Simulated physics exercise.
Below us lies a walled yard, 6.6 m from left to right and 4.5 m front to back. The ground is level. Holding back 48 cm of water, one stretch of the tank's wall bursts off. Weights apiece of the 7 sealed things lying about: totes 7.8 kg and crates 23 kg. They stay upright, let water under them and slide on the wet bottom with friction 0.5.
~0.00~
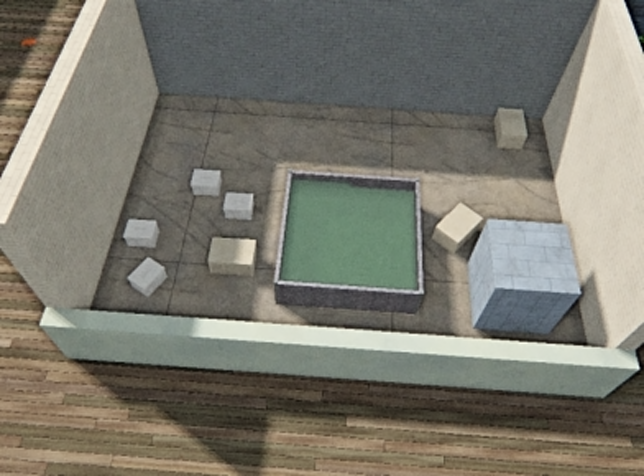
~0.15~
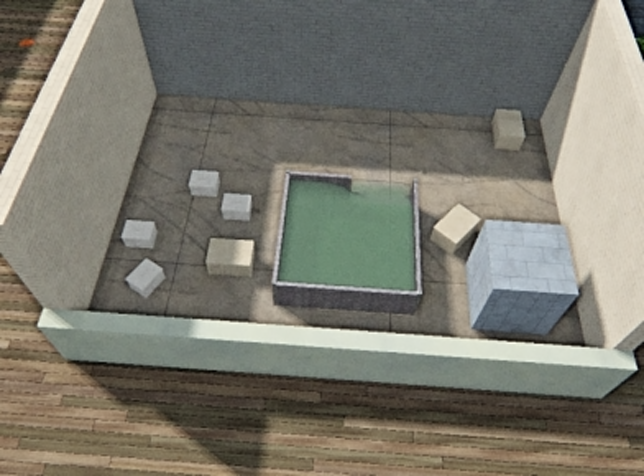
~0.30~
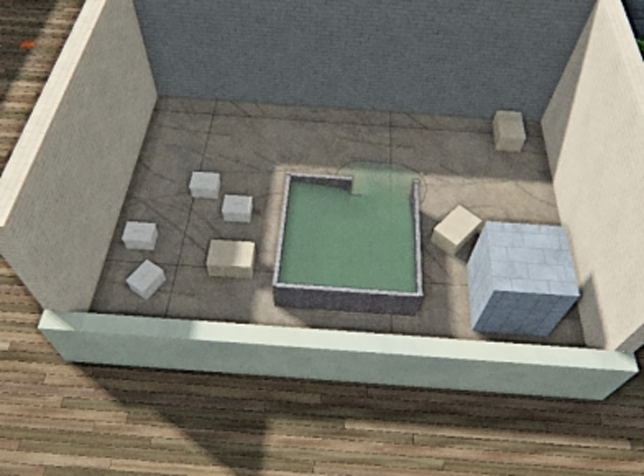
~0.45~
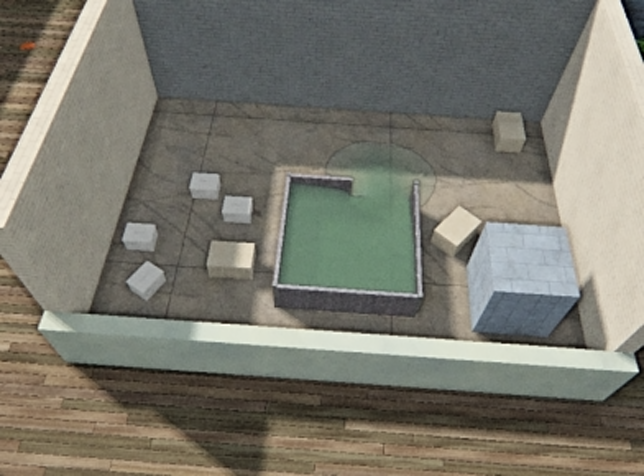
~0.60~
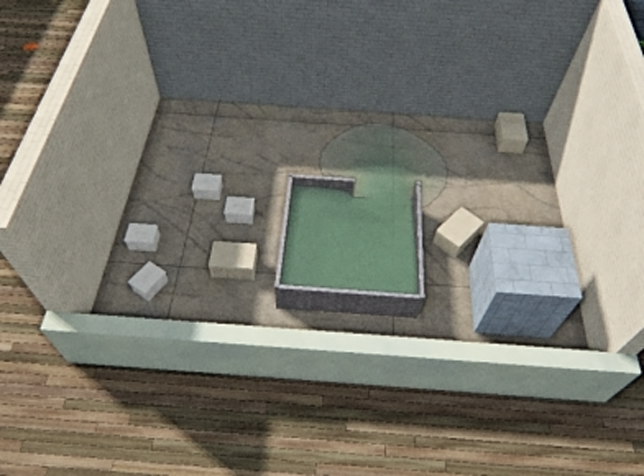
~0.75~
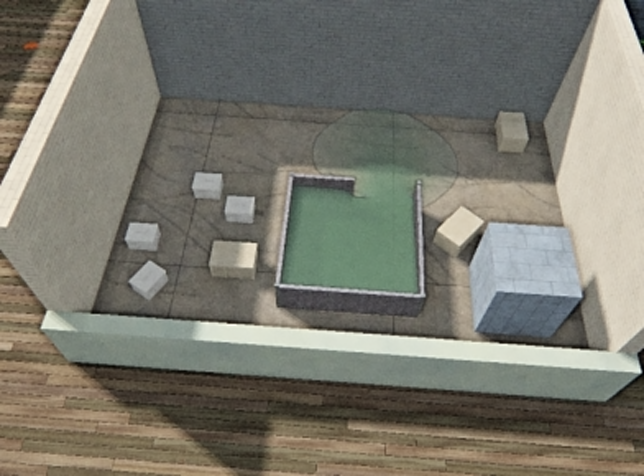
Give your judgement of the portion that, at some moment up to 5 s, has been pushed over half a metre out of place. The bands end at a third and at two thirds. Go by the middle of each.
It is a minority below a third.
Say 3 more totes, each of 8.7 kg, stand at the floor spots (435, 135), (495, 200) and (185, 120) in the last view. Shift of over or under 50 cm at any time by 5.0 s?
Above, below, above.
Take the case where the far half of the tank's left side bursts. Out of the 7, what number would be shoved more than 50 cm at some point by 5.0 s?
The count would be 4.
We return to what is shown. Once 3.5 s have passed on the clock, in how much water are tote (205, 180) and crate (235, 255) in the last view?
Close to 1 and 0 centimetres.
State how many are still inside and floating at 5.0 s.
Count at that moment: 0.
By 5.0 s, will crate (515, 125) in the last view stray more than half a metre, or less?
Beyond the mark.
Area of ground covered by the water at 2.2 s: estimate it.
Around 11.5 m2 of it.
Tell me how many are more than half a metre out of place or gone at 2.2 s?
Count then: 0.
After 1.1 s 0 of 7 are over 50 cm from their spots; 0 afloat.
After 2.2 s 0 of 7 are over 50 cm from their spots; 0 afloat.
After 3.5 s 1 of 7 are over 50 cm from their spots; 0 afloat.
After 5.0 s 1 of 7 are over 50 cm from their spots, and 1 have been at some point; 0 afloat.
